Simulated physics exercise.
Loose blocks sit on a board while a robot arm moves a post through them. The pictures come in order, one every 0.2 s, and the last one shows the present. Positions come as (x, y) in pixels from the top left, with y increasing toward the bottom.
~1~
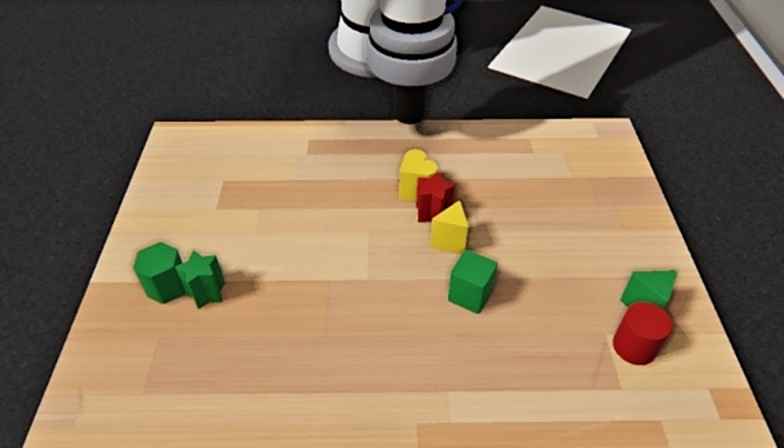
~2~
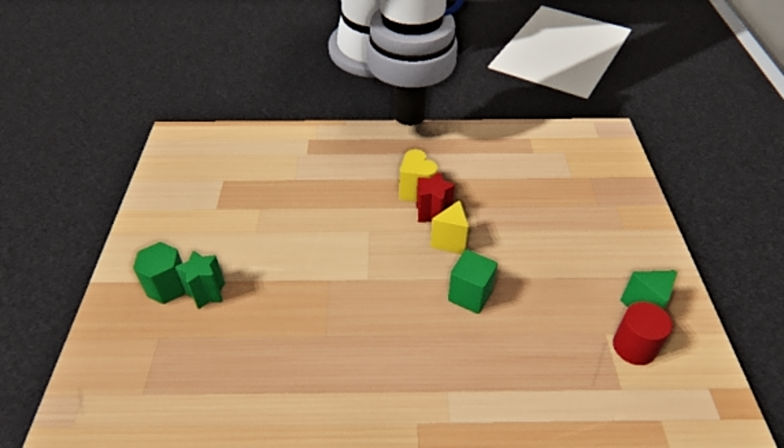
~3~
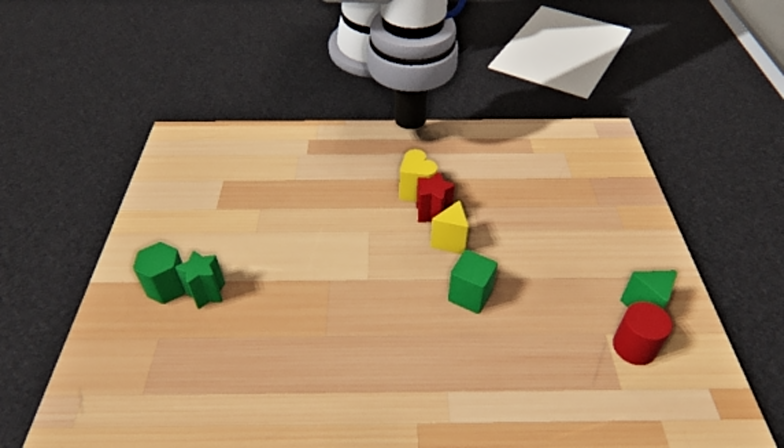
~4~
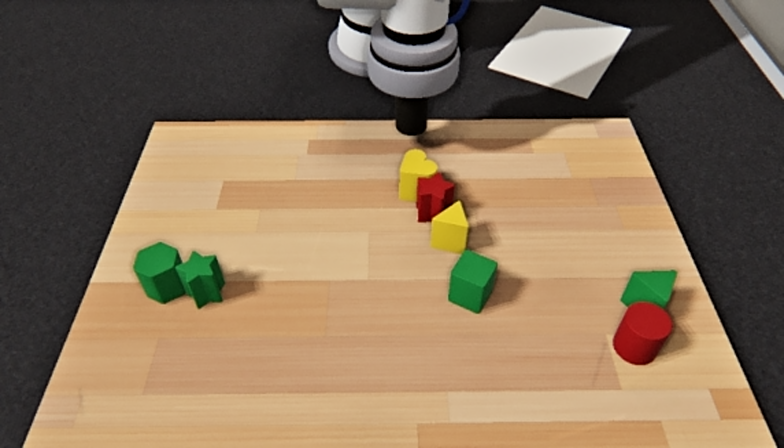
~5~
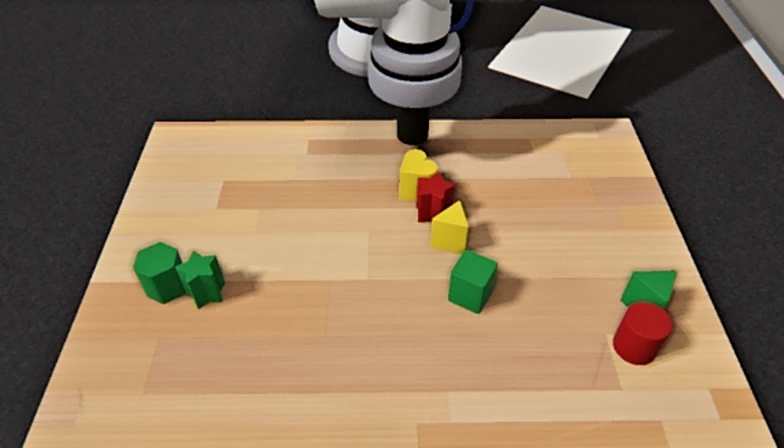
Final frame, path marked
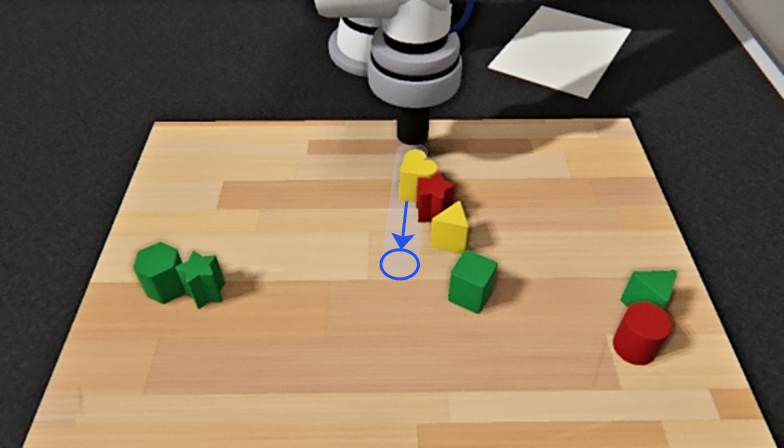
A robot arm moves its black post slightly toward the yellow heart while the blocks stay still.
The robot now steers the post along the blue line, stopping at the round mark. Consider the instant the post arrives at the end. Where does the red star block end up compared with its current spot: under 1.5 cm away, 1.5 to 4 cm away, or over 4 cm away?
The answer is over 4 cm.
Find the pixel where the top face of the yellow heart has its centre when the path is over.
Its top face will be centred at roughly (435, 237).
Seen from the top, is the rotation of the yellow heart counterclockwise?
It seems so.
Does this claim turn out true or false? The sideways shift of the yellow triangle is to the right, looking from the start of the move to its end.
False.
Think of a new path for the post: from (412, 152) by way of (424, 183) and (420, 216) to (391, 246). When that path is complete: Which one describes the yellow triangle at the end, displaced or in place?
By the time the path is finished, it has moved at least a centimetre.
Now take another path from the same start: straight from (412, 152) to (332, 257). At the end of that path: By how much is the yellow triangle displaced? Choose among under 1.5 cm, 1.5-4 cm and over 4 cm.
Under 1.5 cm.
Path on the board, from (412, 152) to (400, 264).
On the path given first. One third of the way, post at (409, 169); yellow heart at (421, 182), turned 15° anticlockwise; red star block at (445, 200); yellow triangle at (459, 221), turned 10° clockwise.
Two thirds of the way, post at (405, 206); yellow heart at (432, 215), turned 65° anticlockwise; red star block at (467, 217), turned 55° anticlockwise; yellow triangle at (479, 239).
At the end, post at (400, 247); yellow heart at (435, 237), turned 145° anticlockwise; red star block at (469, 219), turned 70° anticlockwise; yellow triangle at (485, 241), turned 15° clockwise; green square block in place.
